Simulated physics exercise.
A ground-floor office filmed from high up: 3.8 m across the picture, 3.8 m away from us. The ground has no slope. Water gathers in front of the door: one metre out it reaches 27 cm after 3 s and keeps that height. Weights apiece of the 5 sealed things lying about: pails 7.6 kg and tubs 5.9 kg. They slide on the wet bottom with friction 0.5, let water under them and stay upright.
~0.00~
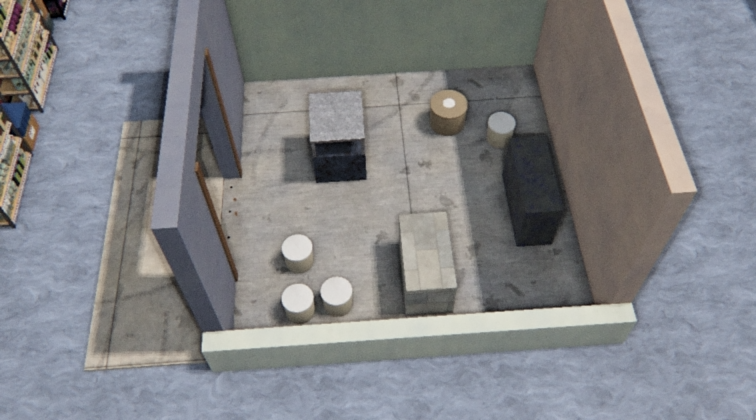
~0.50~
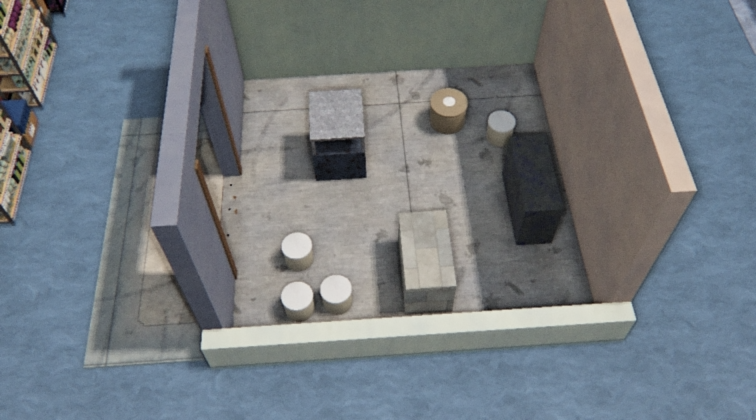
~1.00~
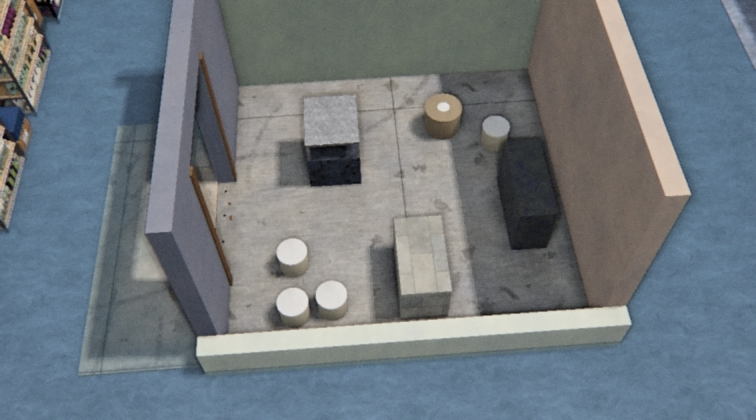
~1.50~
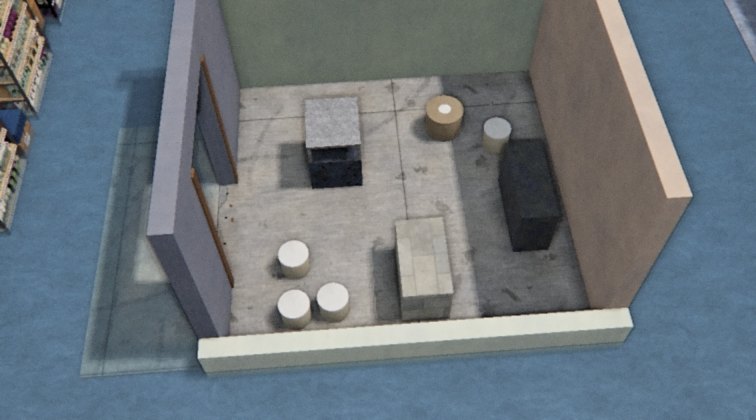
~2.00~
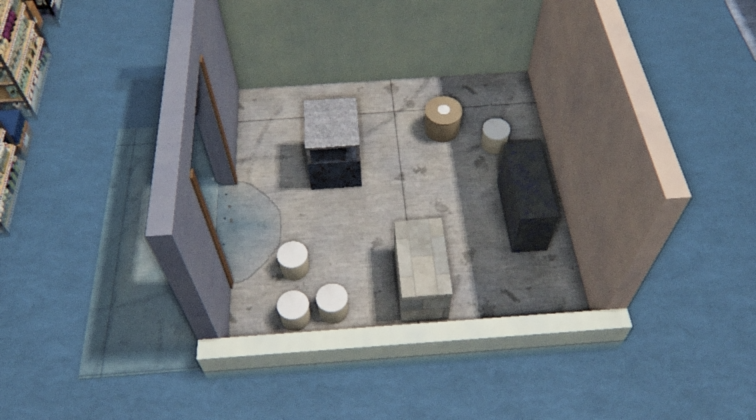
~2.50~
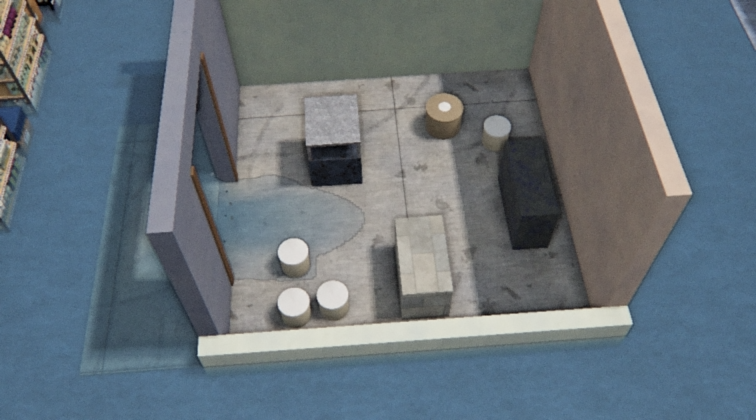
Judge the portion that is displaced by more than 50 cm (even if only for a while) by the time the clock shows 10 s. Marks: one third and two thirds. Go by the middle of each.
It is two thirds or more.
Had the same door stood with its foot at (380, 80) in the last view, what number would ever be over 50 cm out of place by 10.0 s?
In that case 4 of them.
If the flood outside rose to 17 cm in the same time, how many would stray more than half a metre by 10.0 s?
Then 2.
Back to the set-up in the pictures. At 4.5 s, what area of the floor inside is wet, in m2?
Some 9.0 m2.
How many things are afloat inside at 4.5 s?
I count 2.
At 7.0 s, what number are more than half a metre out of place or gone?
I count 2.
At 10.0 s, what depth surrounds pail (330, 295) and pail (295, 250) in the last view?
About 14 and 11 cm.
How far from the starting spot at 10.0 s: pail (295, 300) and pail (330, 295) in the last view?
In turn: 80 cm, 80 cm.
After 3.5 s 0 of 5 are over 50 cm from their spots; 0 afloat.
After 4.5 s 1 of 5 are over 50 cm from their spots; 2 afloat.
After 7.0 s 2 of 5 are over 50 cm from their spots; 4 afloat.
After 10.0 s 4 of 5 are over 50 cm from their spots, and 5 have been at some point; 5 afloat.
